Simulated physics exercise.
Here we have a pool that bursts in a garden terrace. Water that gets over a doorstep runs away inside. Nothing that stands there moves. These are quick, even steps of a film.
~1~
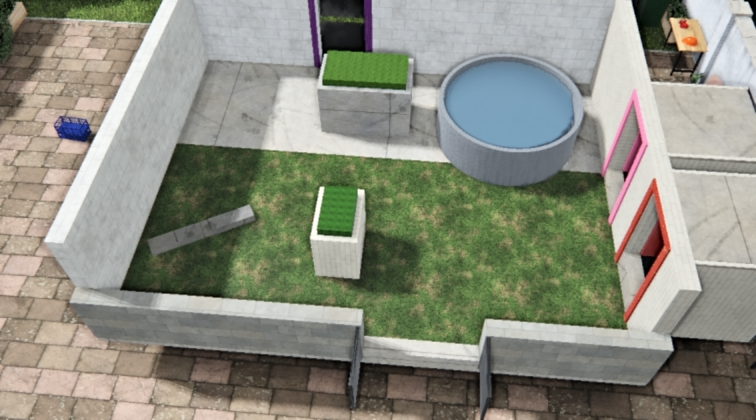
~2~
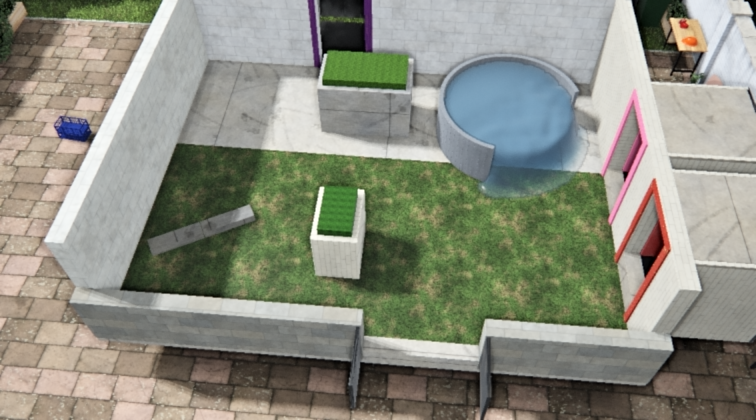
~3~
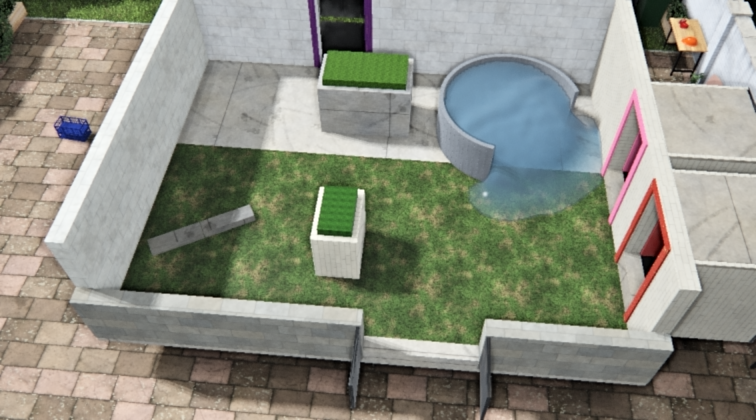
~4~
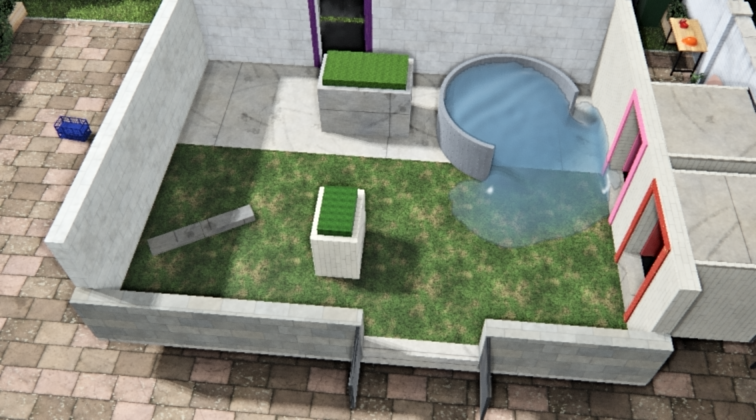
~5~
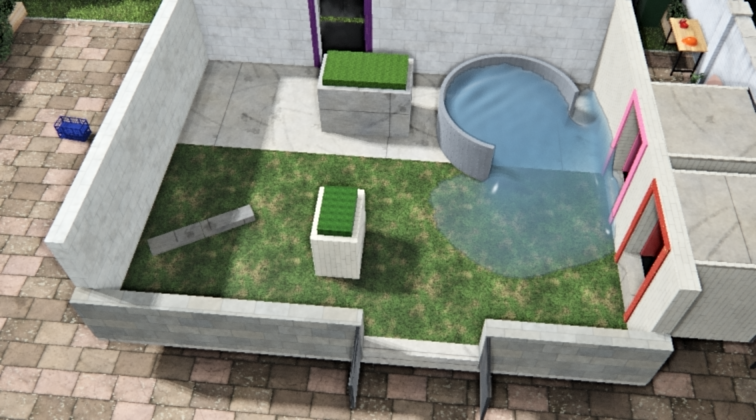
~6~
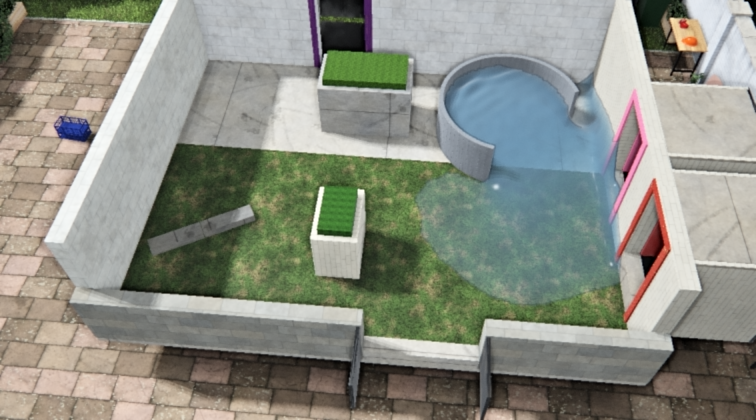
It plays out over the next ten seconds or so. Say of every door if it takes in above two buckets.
One by one: The pink door takes more than that; the red door stays under that; the purple door stays under that.
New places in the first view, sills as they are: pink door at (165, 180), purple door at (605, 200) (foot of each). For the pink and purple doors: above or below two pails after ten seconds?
My reading: The pink one holds; the purple one is over.
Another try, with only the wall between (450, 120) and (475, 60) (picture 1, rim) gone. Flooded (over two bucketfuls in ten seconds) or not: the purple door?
My reading: The purple door takes more.
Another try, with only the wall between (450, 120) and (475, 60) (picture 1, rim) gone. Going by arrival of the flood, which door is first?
The purple-painted one.
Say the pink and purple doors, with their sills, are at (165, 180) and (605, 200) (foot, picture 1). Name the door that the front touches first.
It is the purple-painted one.
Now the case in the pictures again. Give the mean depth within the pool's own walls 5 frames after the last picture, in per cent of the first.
Near 46 in a hundred.
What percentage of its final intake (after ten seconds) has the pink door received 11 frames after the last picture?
Some 85 per cent.
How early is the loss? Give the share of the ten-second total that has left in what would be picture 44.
Some 65 per cent.
A moment on, water covers 30 % of the floor; the pink door over two buckets in, the red door wet at the sill, nothing in, the purple door not reached.
Next, water covers 35 % of the floor; the pink door far over two buckets in, the red door wet at the sill, nothing in, the purple door not reached.
Then, water covers 45 % of the floor; the pink door far over two buckets in, the red door under two buckets in, the purple door wet at the sill, nothing in.
Later, water covers 80 % of the floor; the pink door far over two buckets in, the red door under two buckets in, the purple door wet at the sill, nothing in.
In the end, water covers 95 % of the floor; the pink door far over two buckets in, the red door under two buckets in, the purple door wet at the sill, nothing in.
